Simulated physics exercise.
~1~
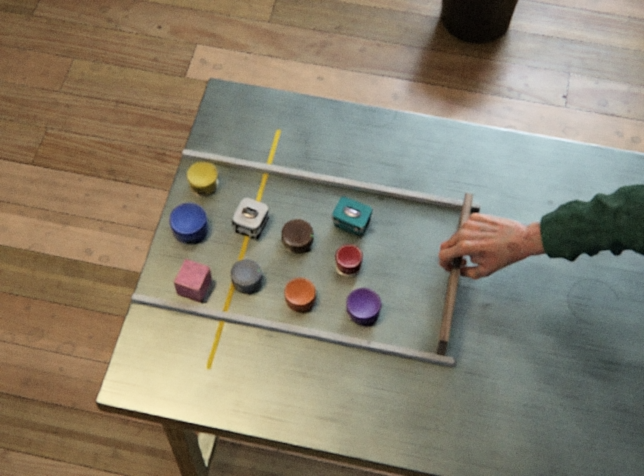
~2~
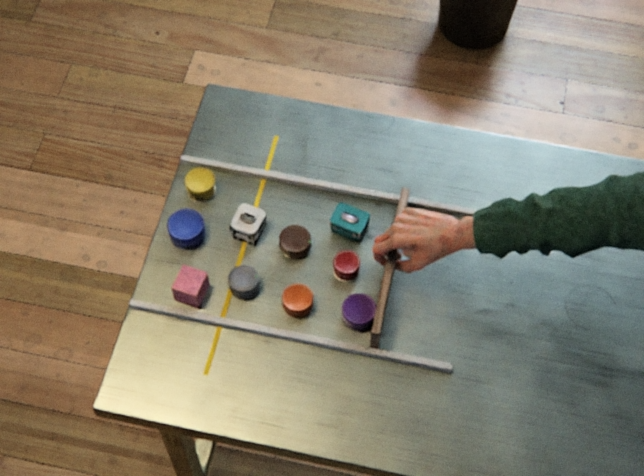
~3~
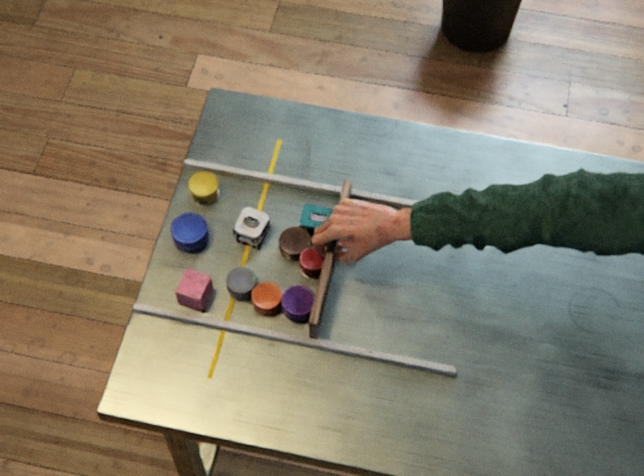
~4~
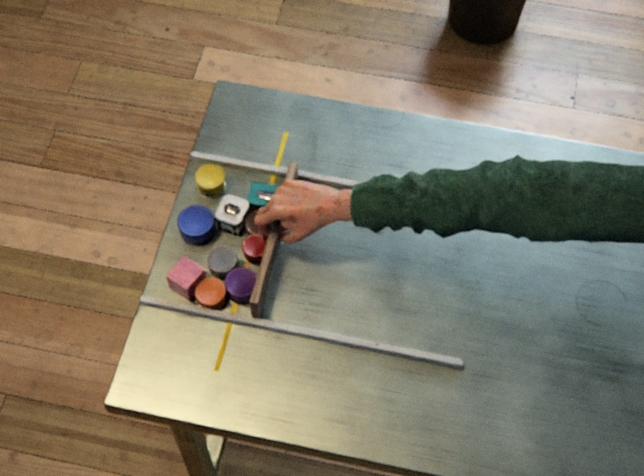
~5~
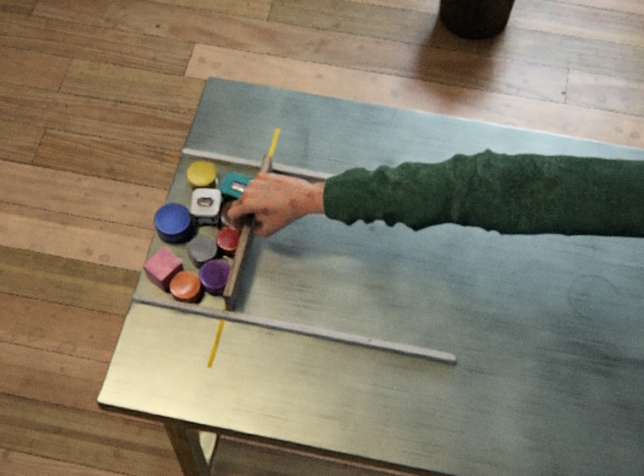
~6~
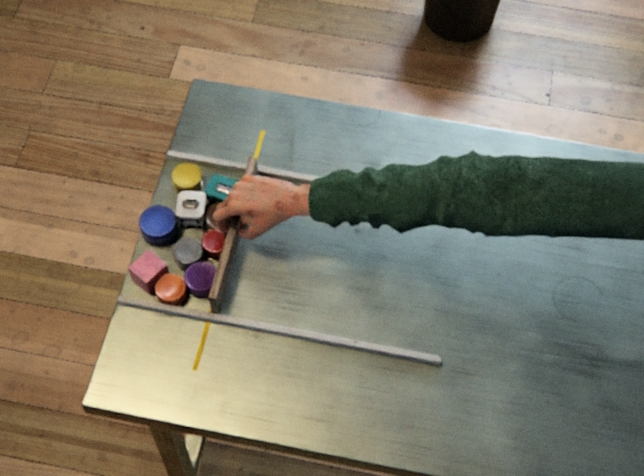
On a metal table above a wooden floor, seen from above by a slightly swaying camera, small objects lie between two pale rails crossed by yellow tape. Yellow, blue and pink pieces sit at the left, white and grey ones near the tape, and brown, turquoise, red, orange and purple ones farther right. A hand in a green sleeve slides an upright wooden board leftward, reaching the purple tub. The board gathers the right-hand pieces and pushes them into the others, crowding them together. It stops around the tape, with everything packed at the left and still on the table.
